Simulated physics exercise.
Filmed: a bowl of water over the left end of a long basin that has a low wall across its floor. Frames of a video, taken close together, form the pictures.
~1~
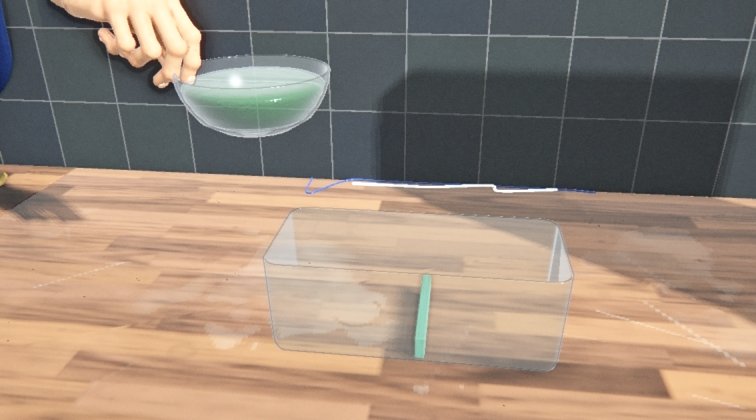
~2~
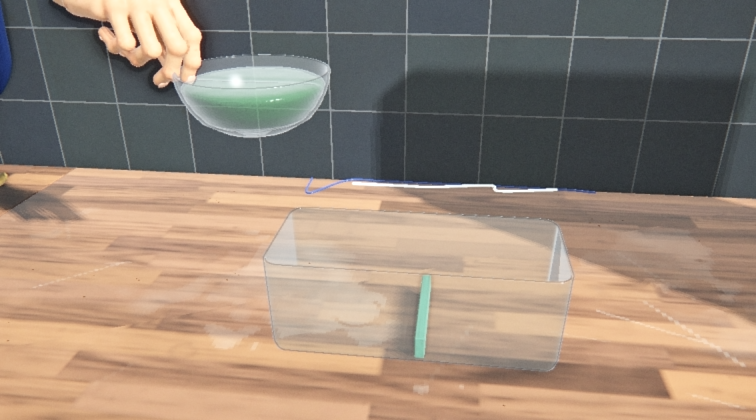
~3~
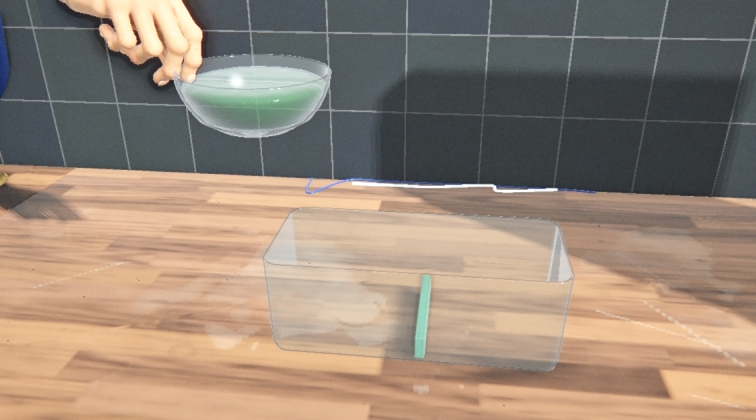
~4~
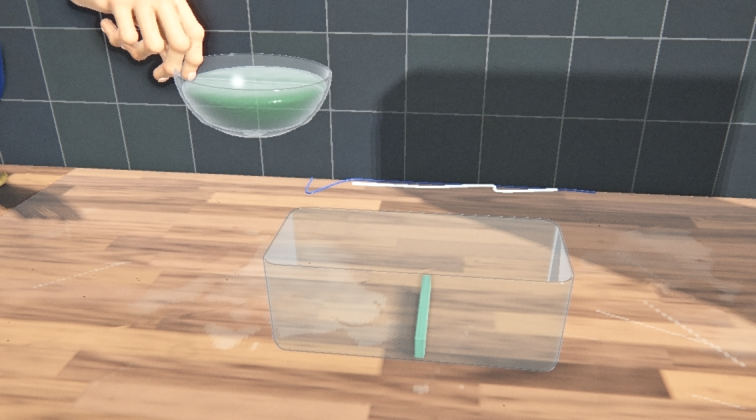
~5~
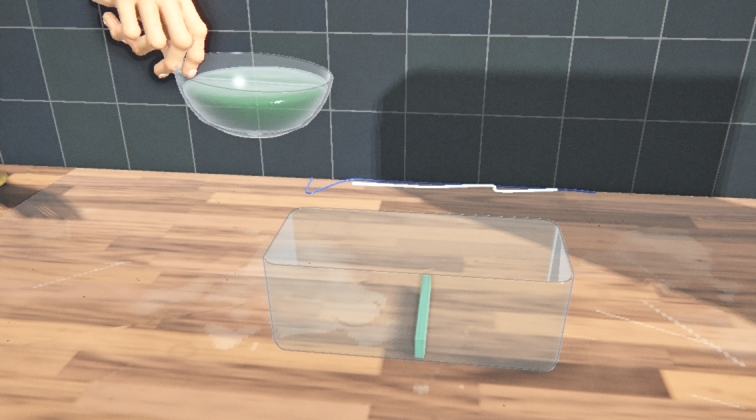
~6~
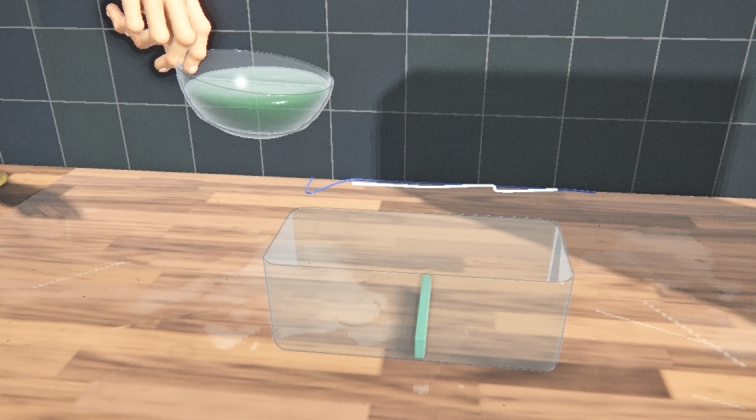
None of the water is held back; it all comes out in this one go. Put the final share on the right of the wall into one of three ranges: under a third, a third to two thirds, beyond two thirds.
Range: Under a third.
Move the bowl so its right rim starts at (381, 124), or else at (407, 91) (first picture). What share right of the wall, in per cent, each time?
Start one gives some 55 %, start two some 70 %.
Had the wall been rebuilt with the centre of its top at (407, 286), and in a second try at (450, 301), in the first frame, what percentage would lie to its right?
Note: Roughly 25 % in case one, 10 % in case two.
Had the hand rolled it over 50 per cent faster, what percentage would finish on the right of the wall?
About 20 %.
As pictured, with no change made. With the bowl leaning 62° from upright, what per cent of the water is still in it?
35 %.
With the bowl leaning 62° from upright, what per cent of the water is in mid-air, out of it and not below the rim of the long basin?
That works out near 40 percent.
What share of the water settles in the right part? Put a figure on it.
It comes to 20 per cent or so.
A moment on, the bowl is tipped part way and 34 per cent is still to pour, 25 is left of the wall and 1 right of it.
Next, the bowl is tipped on its side and 0 per cent is still to pour, 86 is left of the wall and 9 right of it.
Then the bowl is tipped right over and 0 per cent is still to pour, 80 is left of the wall and 19 right of it.
Later the bowl is tipped right over and 0 per cent is still to pour, 80 is left of the wall and 19 right of it.
At rest 79 per cent lies left of the wall, 20 right of it and 1 outside.
